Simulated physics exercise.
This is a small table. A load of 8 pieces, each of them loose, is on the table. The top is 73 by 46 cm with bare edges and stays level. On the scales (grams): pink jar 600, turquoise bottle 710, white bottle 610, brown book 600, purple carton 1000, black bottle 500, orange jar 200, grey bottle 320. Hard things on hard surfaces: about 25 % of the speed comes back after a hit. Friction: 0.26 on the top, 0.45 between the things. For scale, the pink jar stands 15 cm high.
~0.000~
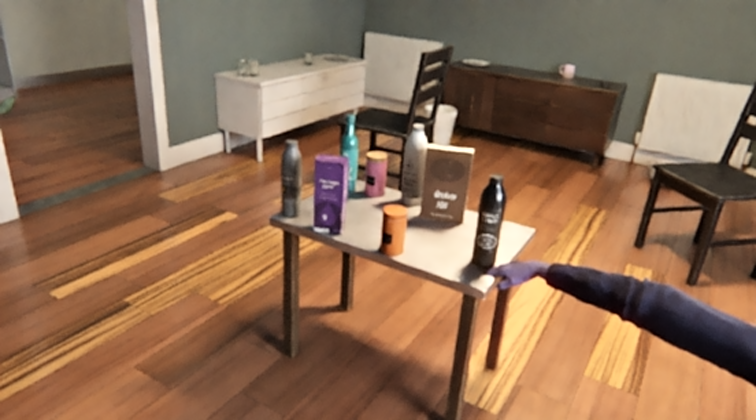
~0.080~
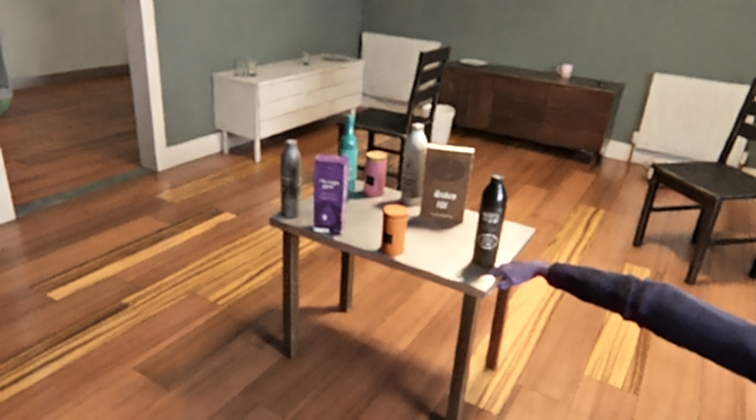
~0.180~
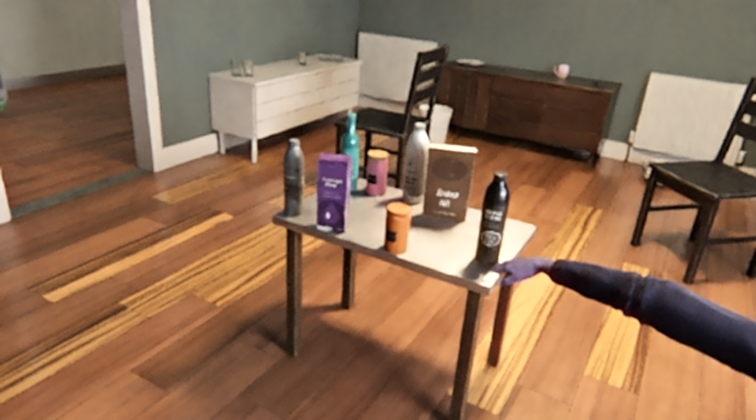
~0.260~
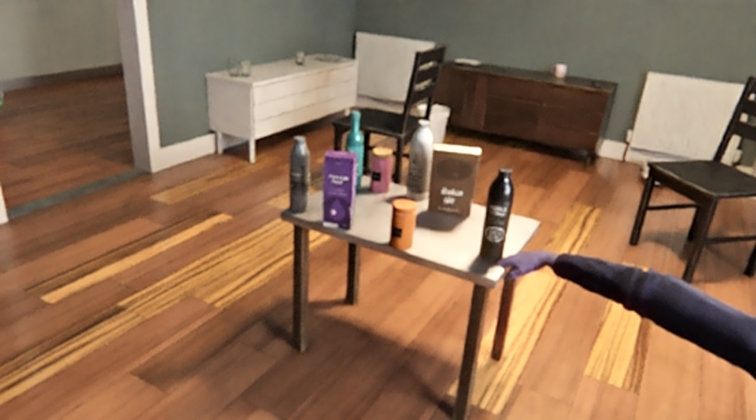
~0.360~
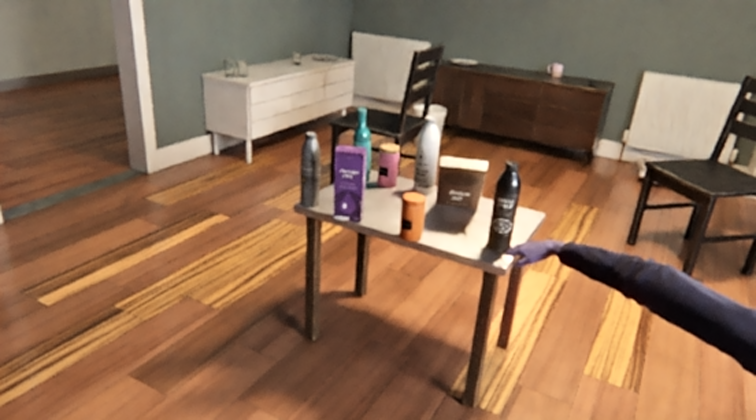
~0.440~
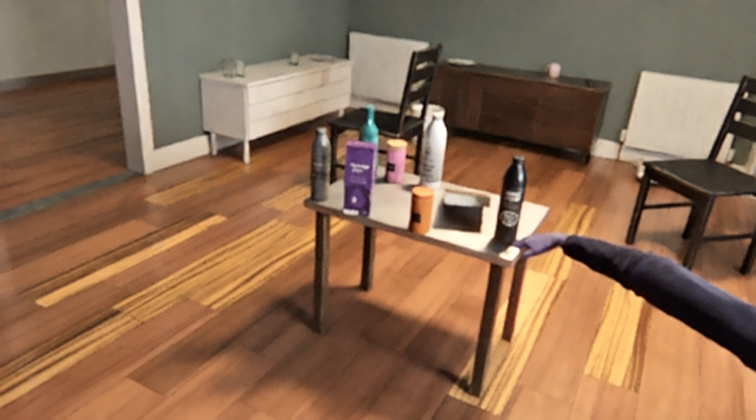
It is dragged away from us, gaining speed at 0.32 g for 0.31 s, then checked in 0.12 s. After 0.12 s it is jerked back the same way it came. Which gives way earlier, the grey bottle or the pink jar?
Of the two named, the latter: The pink jar.
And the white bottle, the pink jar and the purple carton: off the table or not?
The white bottle finishes off the table; the pink jar ends off the table; the purple carton is still on the table.
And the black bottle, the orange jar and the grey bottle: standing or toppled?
The black bottle keeps standing; the orange jar is still upright; the grey bottle stays upright.
Around 0.64 s, table shifted 21 cm; grey bottle shifted 6 cm near (335, 158); pink jar shifted 5 cm near (405, 156); brown book on its side.
Around 0.84 s, table shifted 13 cm; pink jar, turquoise bottle and white bottle now off the table; grey bottle shifted 12 cm near (333, 159); purple carton on its side.
Around 0.94 s, table shifted 5 cm; grey bottle shifted 16 cm near (326, 162); purple carton on its side; brown book on its side.
Around 1.14 s, grey bottle shifted 12 cm near (311, 169); brown book on its side; purple carton on its side.
Finally (1.7 s), off the table, pink jar, turquoise bottle and white bottle; on their side or leaning hard on the table, brown book and purple carton; not toppled but over 5 cm from the start, black bottle, orange jar and grey bottle. Final places as that camera would see them, grey bottle near (310, 170), pink jar near (372, 306). Grey bottle was never lost; pink jar went at 0.74 s.
